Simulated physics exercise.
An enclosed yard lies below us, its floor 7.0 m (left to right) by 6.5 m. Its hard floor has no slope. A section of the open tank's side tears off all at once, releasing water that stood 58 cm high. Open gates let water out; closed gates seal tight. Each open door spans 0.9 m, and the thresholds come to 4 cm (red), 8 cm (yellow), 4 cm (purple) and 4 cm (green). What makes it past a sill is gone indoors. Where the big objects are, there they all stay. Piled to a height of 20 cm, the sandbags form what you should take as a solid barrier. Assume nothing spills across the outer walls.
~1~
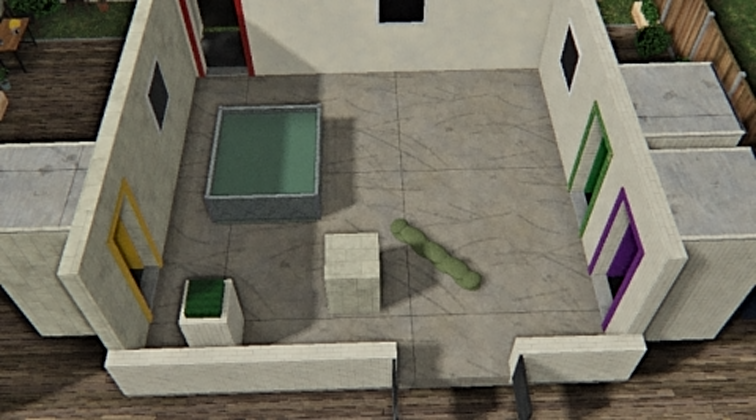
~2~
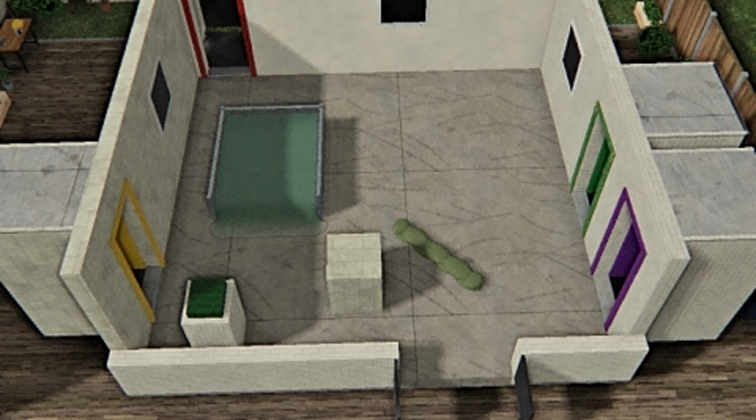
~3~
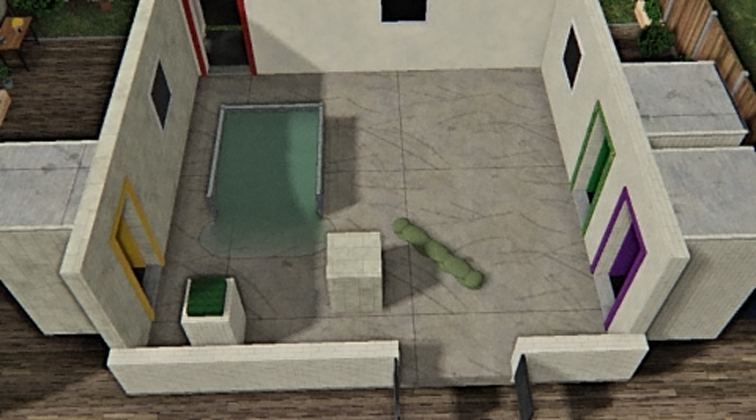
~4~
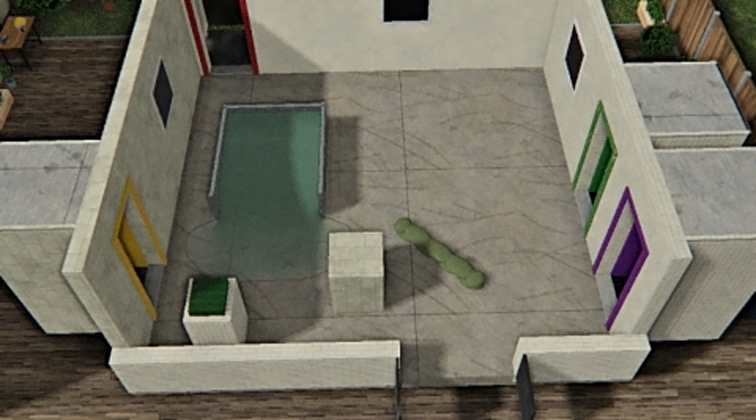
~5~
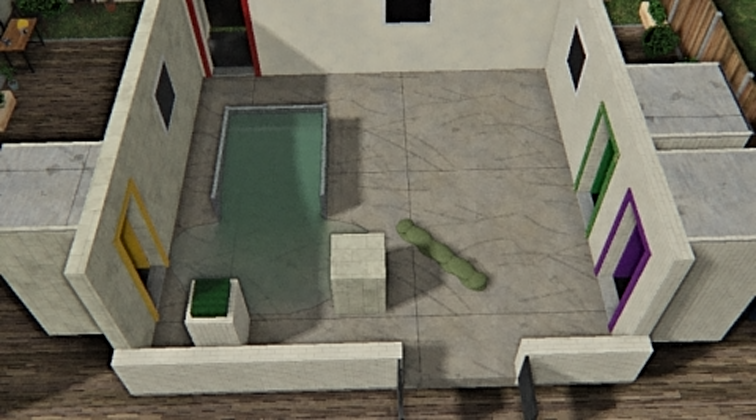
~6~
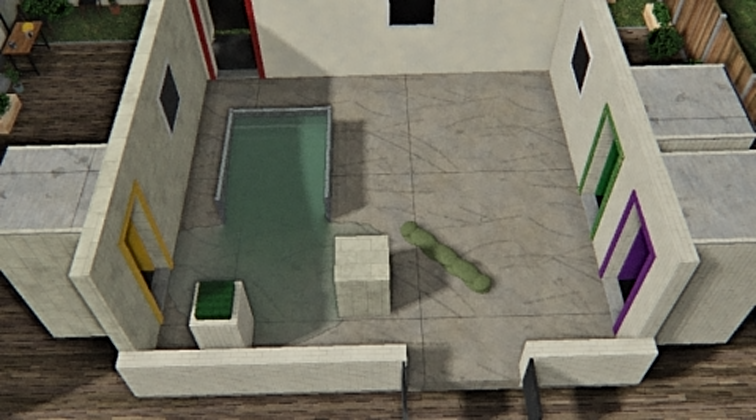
The footage shows a walled yard from above, where the near side of a water-filled open tank gives way and greenish water spreads across the floor toward the front wall, reaching around a planter and a pale block.
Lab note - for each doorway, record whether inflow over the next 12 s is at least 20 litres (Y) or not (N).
The red door will not hold enough water back; the yellow door will not hold enough water back; the purple door will not hold enough water back; the green door will hold enough water back.
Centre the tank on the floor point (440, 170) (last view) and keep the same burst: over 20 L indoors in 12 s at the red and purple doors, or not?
Red gets no more than that, purple gets more than that.
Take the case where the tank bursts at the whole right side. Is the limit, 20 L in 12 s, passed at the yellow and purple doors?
Lab note: Vs limit, yellow door inside limit; purple door limit exceeded.
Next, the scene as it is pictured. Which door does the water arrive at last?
The red door.
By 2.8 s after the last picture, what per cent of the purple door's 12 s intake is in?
Some 0 in a hundred.
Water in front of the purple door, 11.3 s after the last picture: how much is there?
Some 3.0 cm.
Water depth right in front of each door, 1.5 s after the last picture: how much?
Depths: Red door 0 cm, yellow door 16 cm, purple door 0 cm, green door 0 cm.
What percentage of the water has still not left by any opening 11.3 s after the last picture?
72 %.
Then, 0.7 s after the last picture water covers 20 % of the floor and is deepest (36 cm) near (152, 373); red door not reached, yellow door 12 cm at the sill, 0 L in, purple door not reached, green door not reached.
Then, 1.5 s after the last picture water covers 25 % of the floor and is deepest (39 cm) near (200, 372); red door not reached, yellow door 16 cm at the sill, 12 L in, purple door not reached, green door not reached.
Then, 2.8 s after the last picture water covers 35 % of the floor and is deepest (23 cm) near (334, 296); red door not reached, yellow door 20 cm at the sill, 115 L in, purple door 6 cm at the sill, 0 L in, green door not reached.
Then, 6.3 s after the last picture water covers 65 % of the floor and is deepest (14 cm) near (207, 87); red door 11 cm at the sill, 39 L in, yellow door 9 cm at the sill, 167 L in, purple door 9 cm at the sill, 115 L in, green door 3 cm at the sill, 0 L in.
Then, 11.3 s after the last picture water covers 95 % of the floor and is deepest (6 cm) near (207, 87); red door 5 cm at the sill, 91 L in, yellow door 4 cm at the sill, 169 L in, purple door 3 cm at the sill, 132 L in, green door 2 cm at the sill, 0 L in.
